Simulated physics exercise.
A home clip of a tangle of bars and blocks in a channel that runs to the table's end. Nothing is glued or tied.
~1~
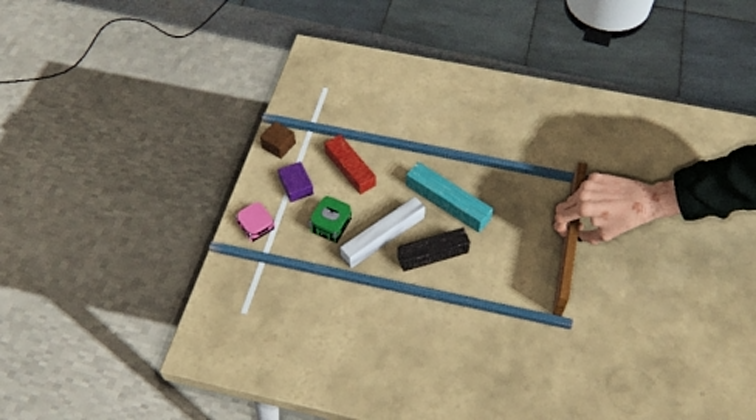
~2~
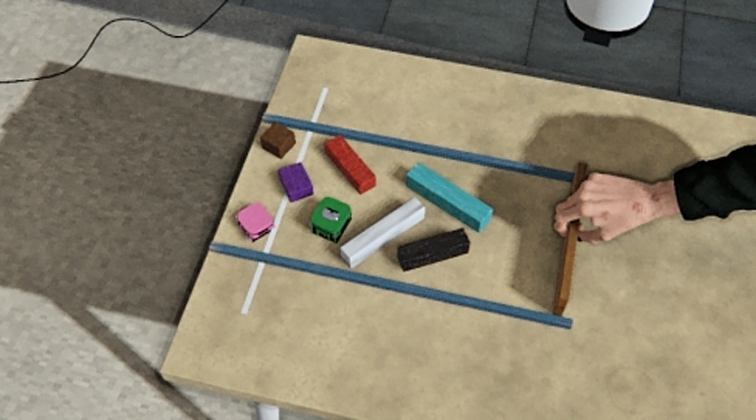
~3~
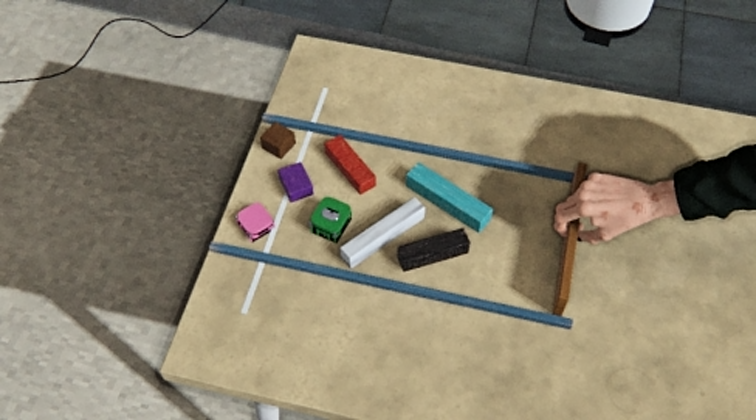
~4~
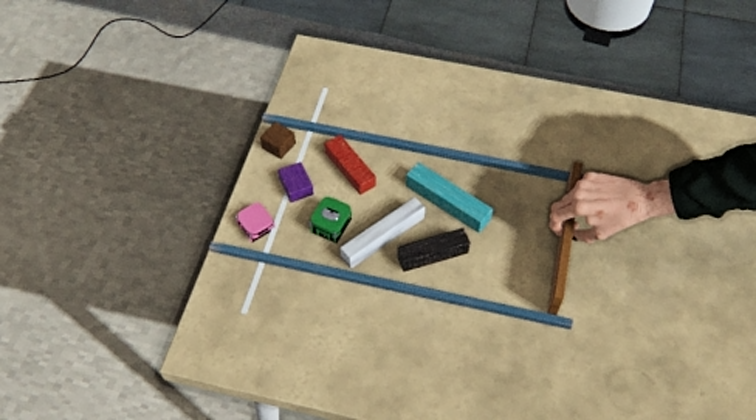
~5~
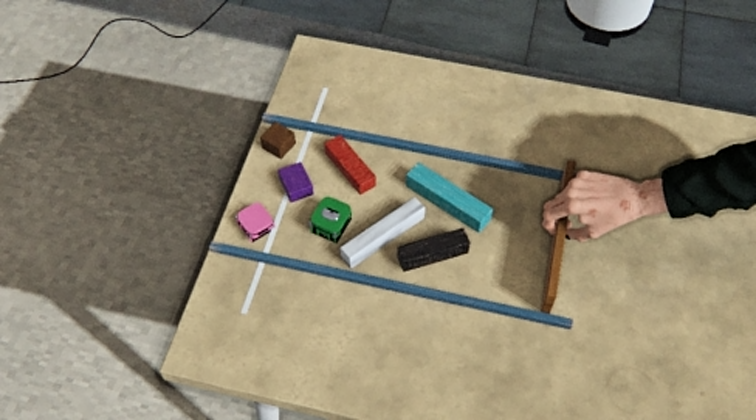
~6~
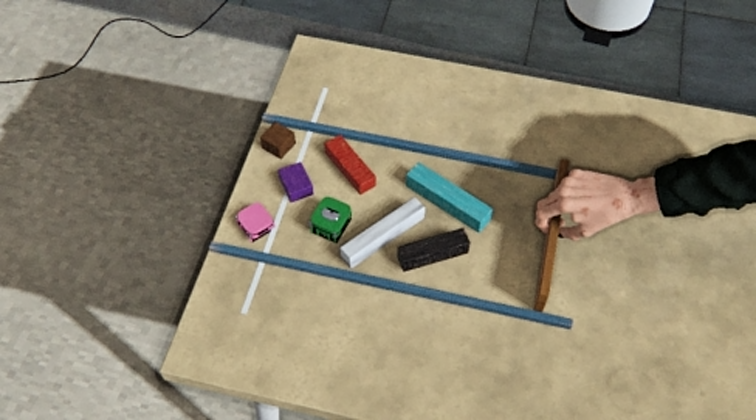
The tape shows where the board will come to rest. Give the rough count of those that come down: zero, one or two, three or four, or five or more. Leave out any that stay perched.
As it turns out, the number that fall off is three or four.
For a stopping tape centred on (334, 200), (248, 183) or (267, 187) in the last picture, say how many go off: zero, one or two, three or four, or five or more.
The falls would be not one; five or more; at least five.
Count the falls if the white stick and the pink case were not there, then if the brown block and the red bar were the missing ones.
First 2, then 0.
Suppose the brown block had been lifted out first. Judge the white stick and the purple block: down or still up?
The white stick is kept, the purple block is lost.
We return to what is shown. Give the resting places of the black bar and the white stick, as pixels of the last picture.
First (251, 217), then (240, 205).
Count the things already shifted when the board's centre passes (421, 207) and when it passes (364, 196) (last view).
3 and 6.
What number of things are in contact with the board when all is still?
2 of them.
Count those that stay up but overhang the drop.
The number is 4.
Soon after, none off yet; brown block at rest near (278, 140); pink case at rest near (256, 222); purple block at rest near (296, 182).
In the end, the number that fall off is three or four; gone, purple block, pink case and brown block.
